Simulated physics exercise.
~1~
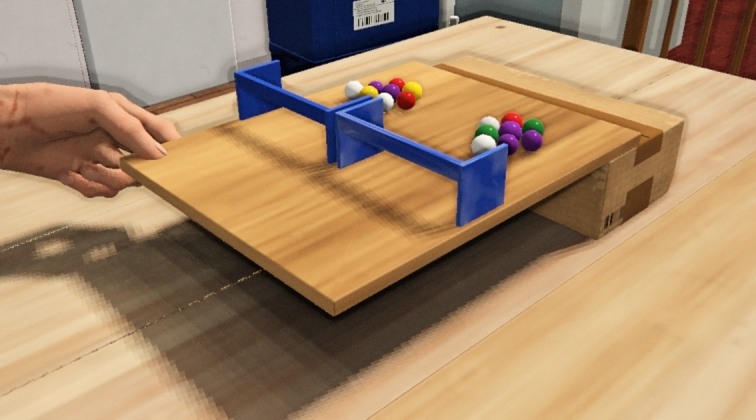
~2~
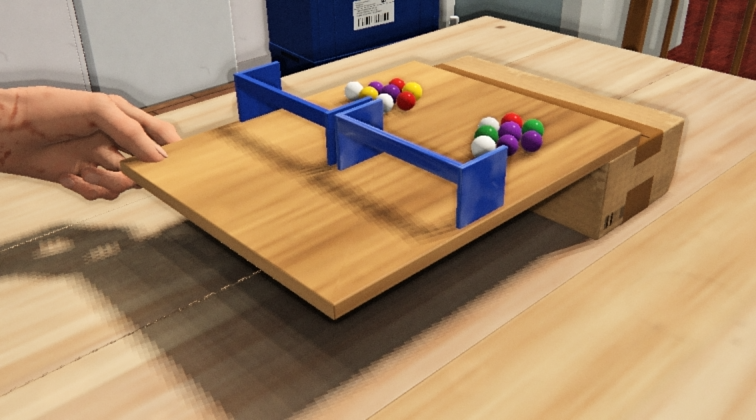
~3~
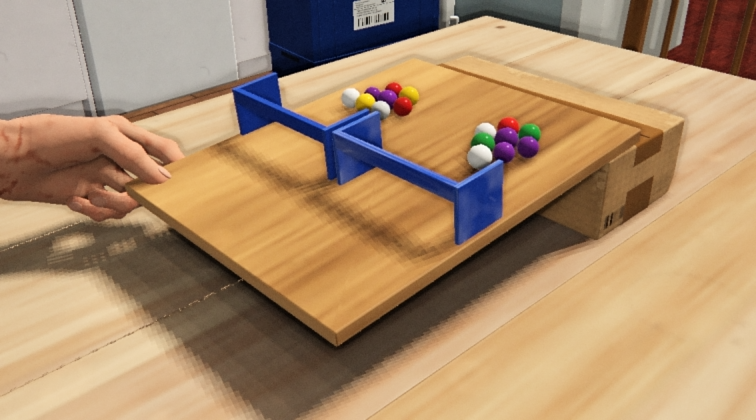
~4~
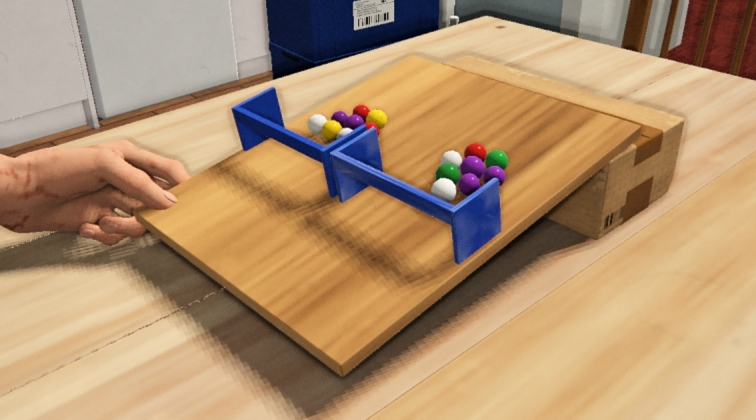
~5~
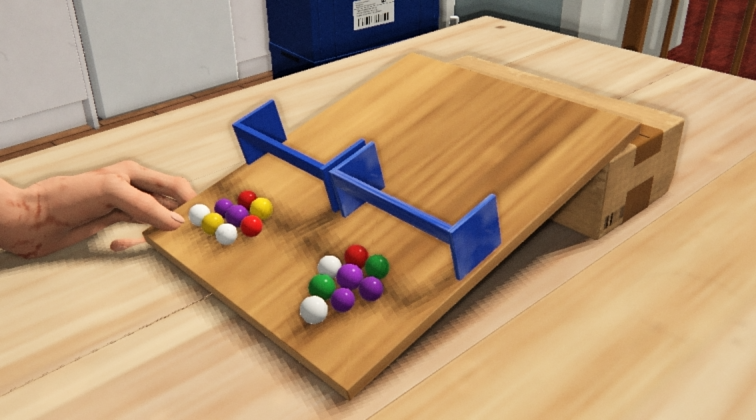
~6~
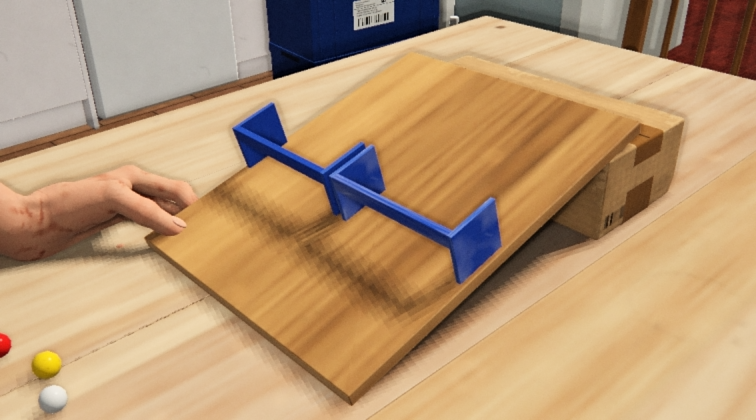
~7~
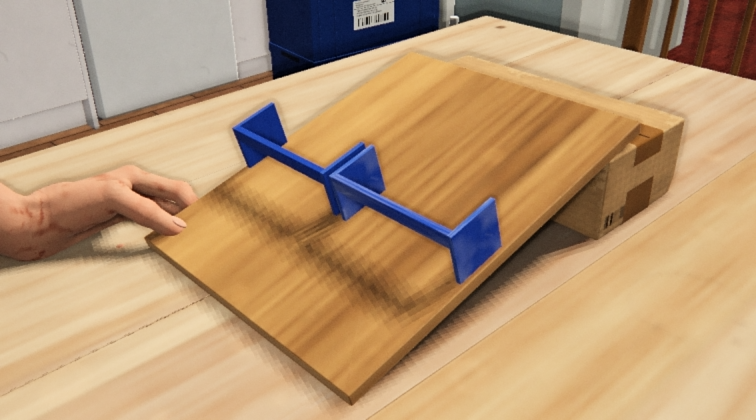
In this clip, a hand lowers the near end of a wooden board propped on a cardboard box, and two clusters of colored balls roll down beneath two blue barriers, off the board and across the table out of view, leaving the board tilted with the barriers in place.
